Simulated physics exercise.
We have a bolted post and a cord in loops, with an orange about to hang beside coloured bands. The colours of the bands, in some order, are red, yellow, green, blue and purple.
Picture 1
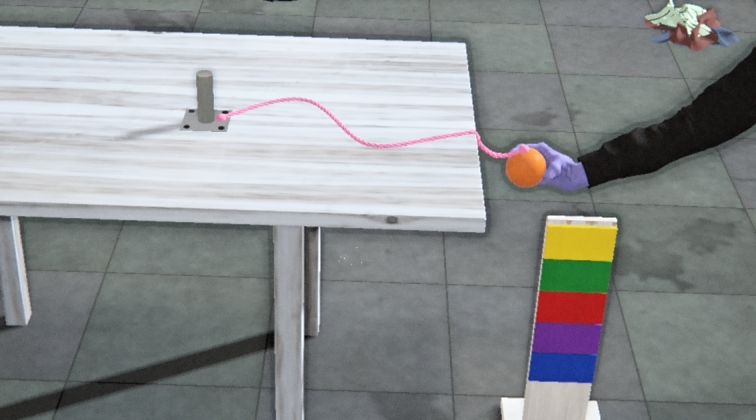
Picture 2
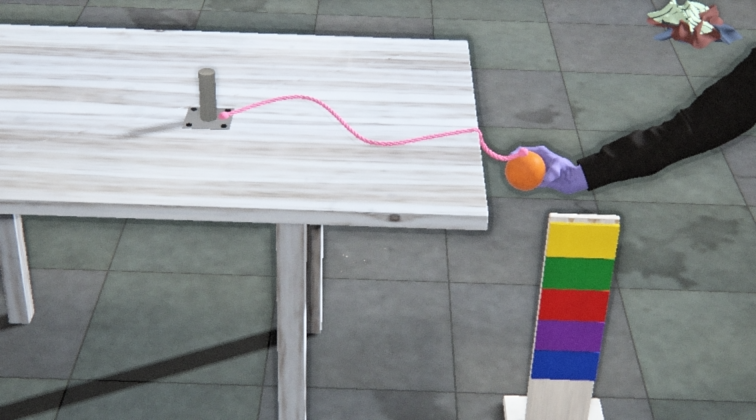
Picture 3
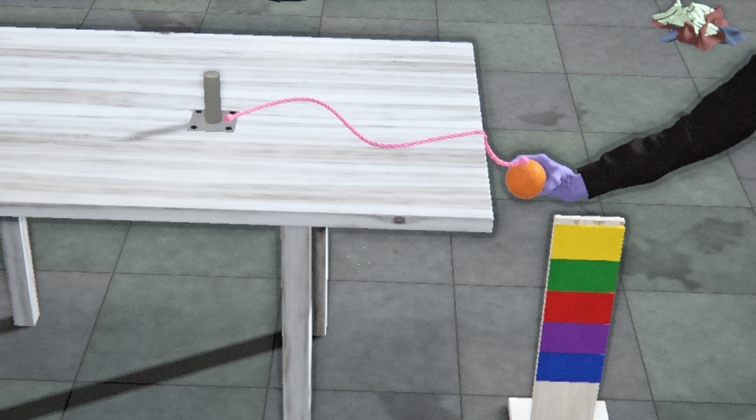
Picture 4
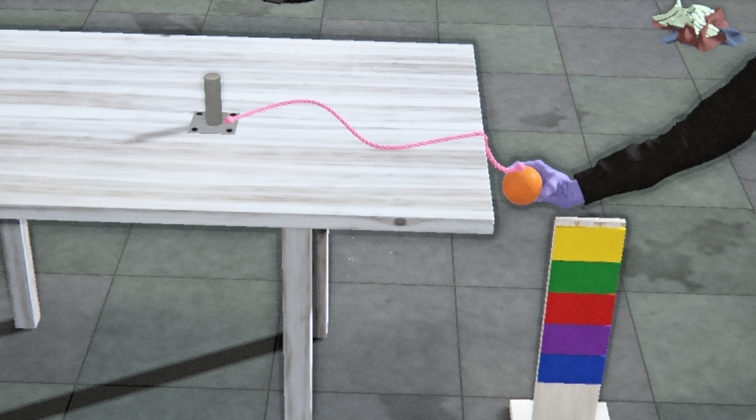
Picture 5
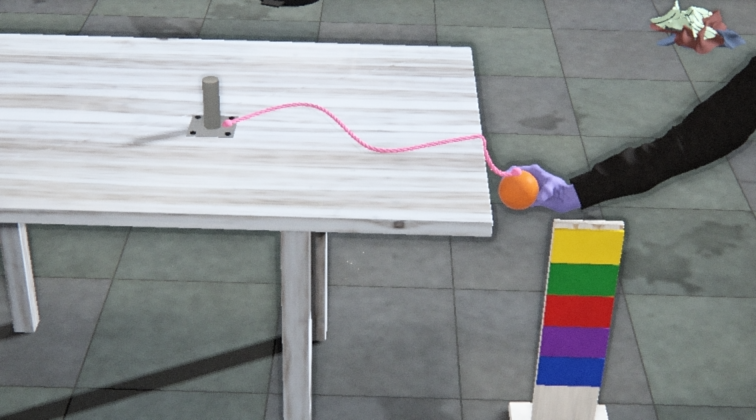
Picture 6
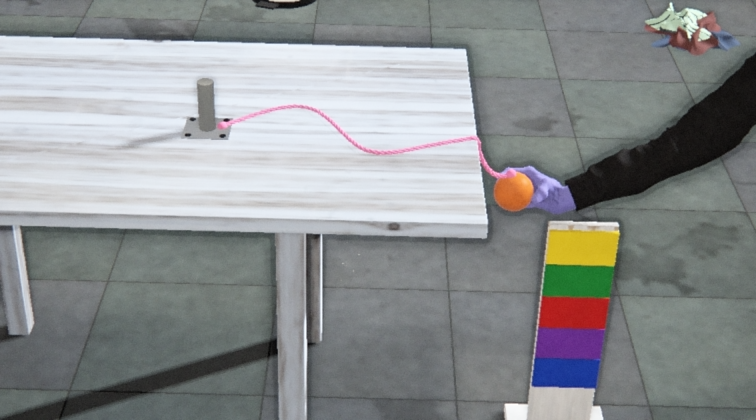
Beside a table, a gloved hand holds an orange on a pink cord, lowering it slightly.
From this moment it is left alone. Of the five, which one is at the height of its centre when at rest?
At rest, its centre is at the height of green.
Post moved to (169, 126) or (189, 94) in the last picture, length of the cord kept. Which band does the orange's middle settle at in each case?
The first case gives yellow, the second gives yellow.
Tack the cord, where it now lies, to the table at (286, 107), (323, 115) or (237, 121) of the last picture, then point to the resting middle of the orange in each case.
First near (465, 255), then near (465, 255), then near (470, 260).
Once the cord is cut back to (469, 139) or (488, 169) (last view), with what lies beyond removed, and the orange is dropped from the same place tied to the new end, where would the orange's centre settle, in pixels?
Case by case it comes to about (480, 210) and then about (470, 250).
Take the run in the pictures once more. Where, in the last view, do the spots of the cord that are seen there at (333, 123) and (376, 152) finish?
Near (367, 126) and (443, 125).
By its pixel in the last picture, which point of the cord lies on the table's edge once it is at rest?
It's near (408, 150) in the last picture.
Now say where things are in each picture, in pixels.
Orange (526, 168); yellow (580, 244); green (576, 277); red (571, 309); purple (567, 339); blue (563, 369), in the first frame.
Orange (526, 171); cord through (250, 107) (313, 100) (348, 127) (403, 143) (469, 131), in the second frame.
Orange (526, 179), in the third frame.
Orange (522, 186); cord through (256, 111) (318, 104) (353, 132) (409, 147) (474, 135), in the fourth frame.
Orange (519, 190), in the fifth frame.
Orange (514, 192); cord through (249, 117) (312, 109) (347, 136) (402, 151) (467, 139), in the sixth frame.
Soon after, orange near (499, 271); level with green.
After that, orange near (434, 259); level with green.
And then, orange near (471, 265); level with green.
In the end, orange near (470, 262); level with green. Its middle rests at the green band.
